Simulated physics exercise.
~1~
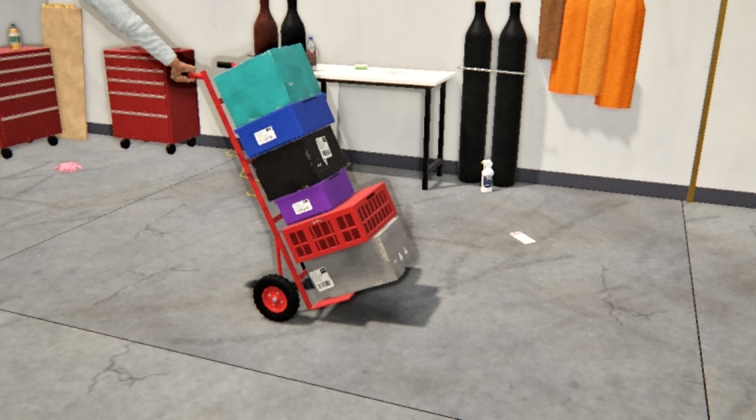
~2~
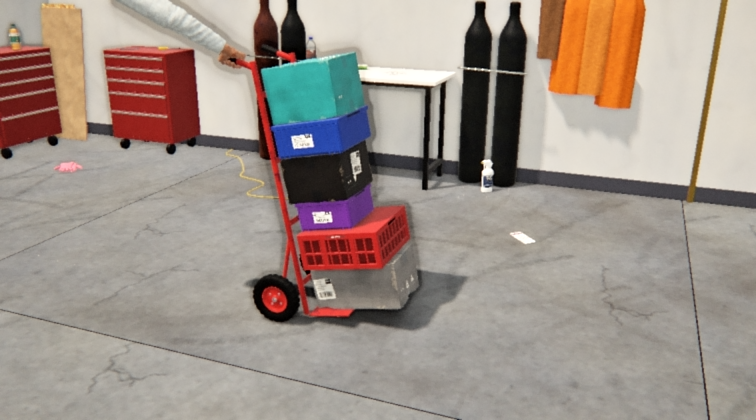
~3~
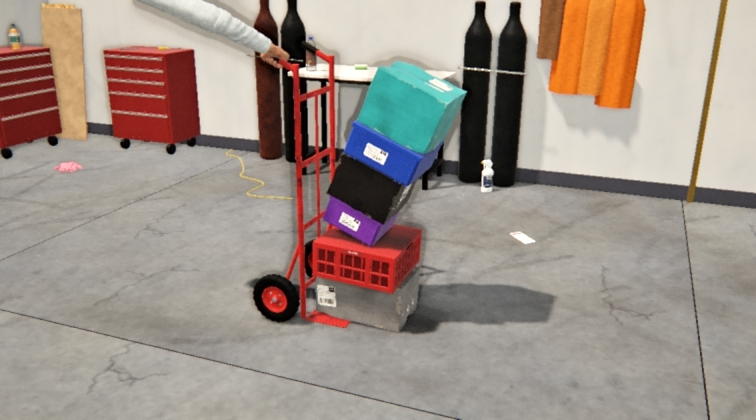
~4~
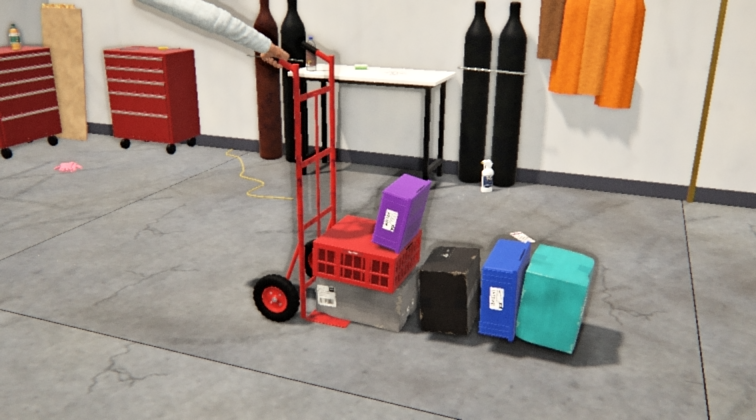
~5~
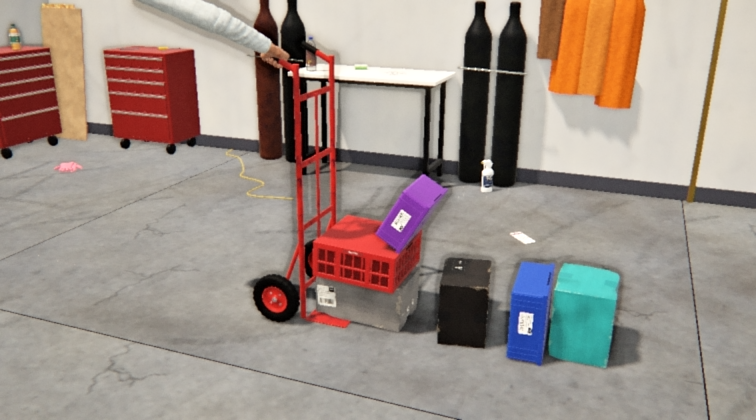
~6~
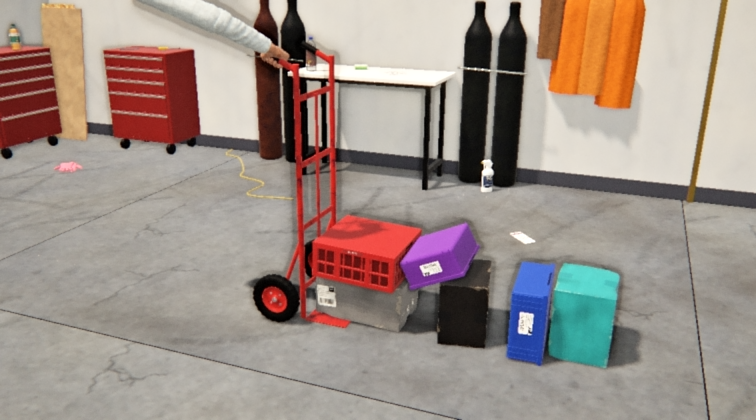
A hand tipping a loaded red sack truck upright, four upper boxes toppling off rightward while the red crate and grey box stay.
